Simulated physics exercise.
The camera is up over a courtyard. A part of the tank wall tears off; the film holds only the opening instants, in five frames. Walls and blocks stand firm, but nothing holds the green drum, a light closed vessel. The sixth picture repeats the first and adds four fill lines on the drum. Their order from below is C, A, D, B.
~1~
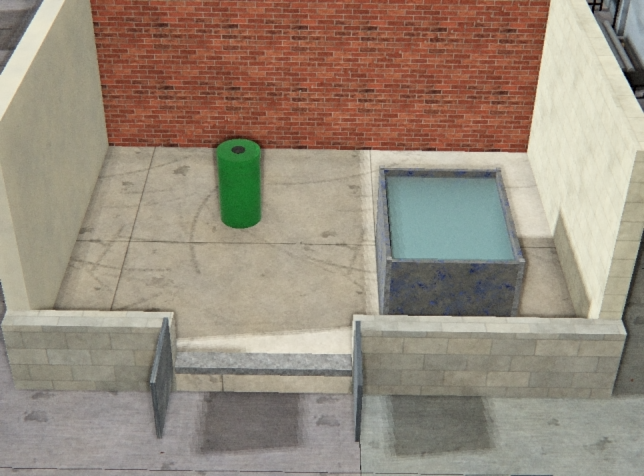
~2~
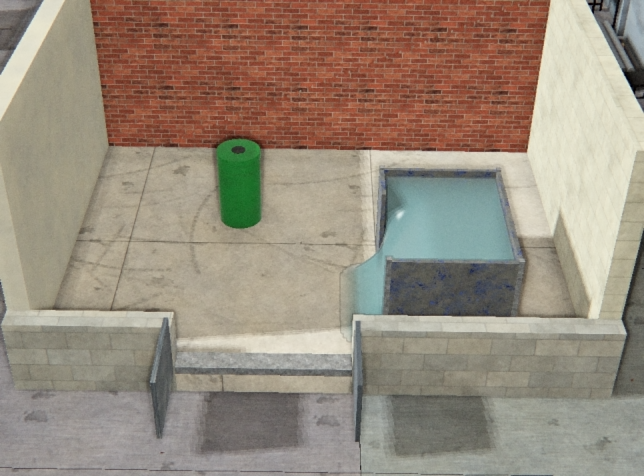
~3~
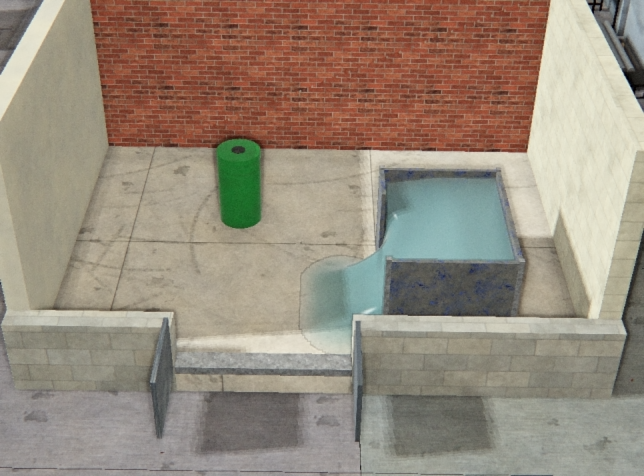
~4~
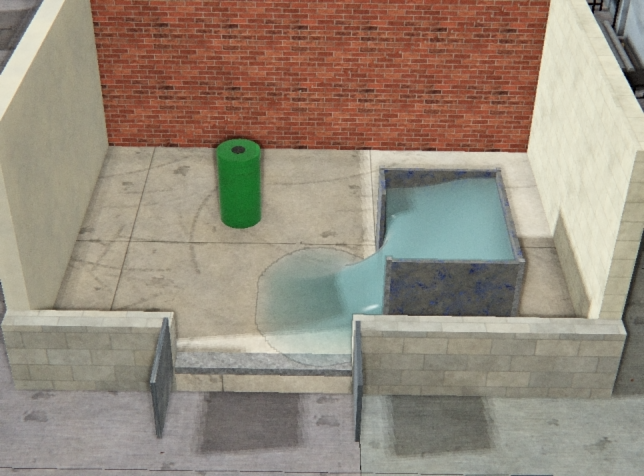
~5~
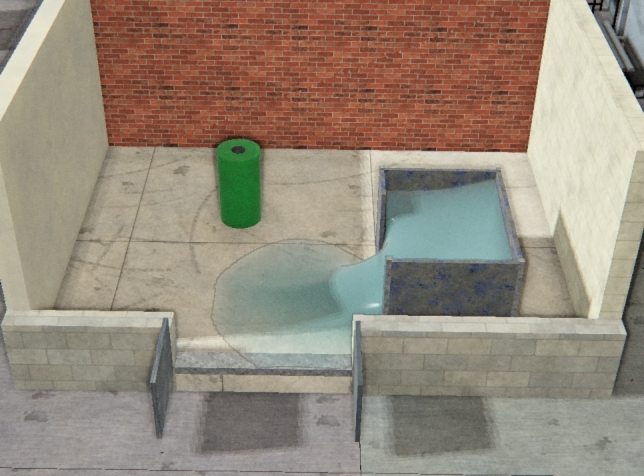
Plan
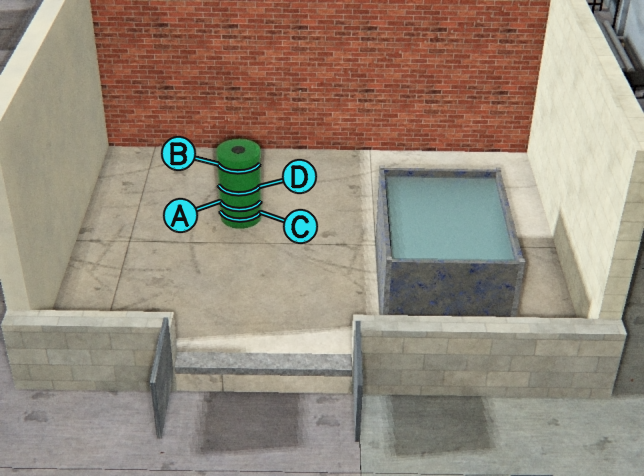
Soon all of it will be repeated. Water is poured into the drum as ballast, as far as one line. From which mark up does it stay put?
Mark C.
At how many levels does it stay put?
All of them.
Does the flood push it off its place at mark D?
No, not at all.
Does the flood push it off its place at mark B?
No.
In cyan, A at (239, 209); B at (237, 171); C at (239, 220); D at (238, 193); from the bottom up C, A, D, B.
If A is chosen, it does not move.
If B is chosen, it does not move.
If C is chosen, it does not move.
If D is chosen, it does not move.
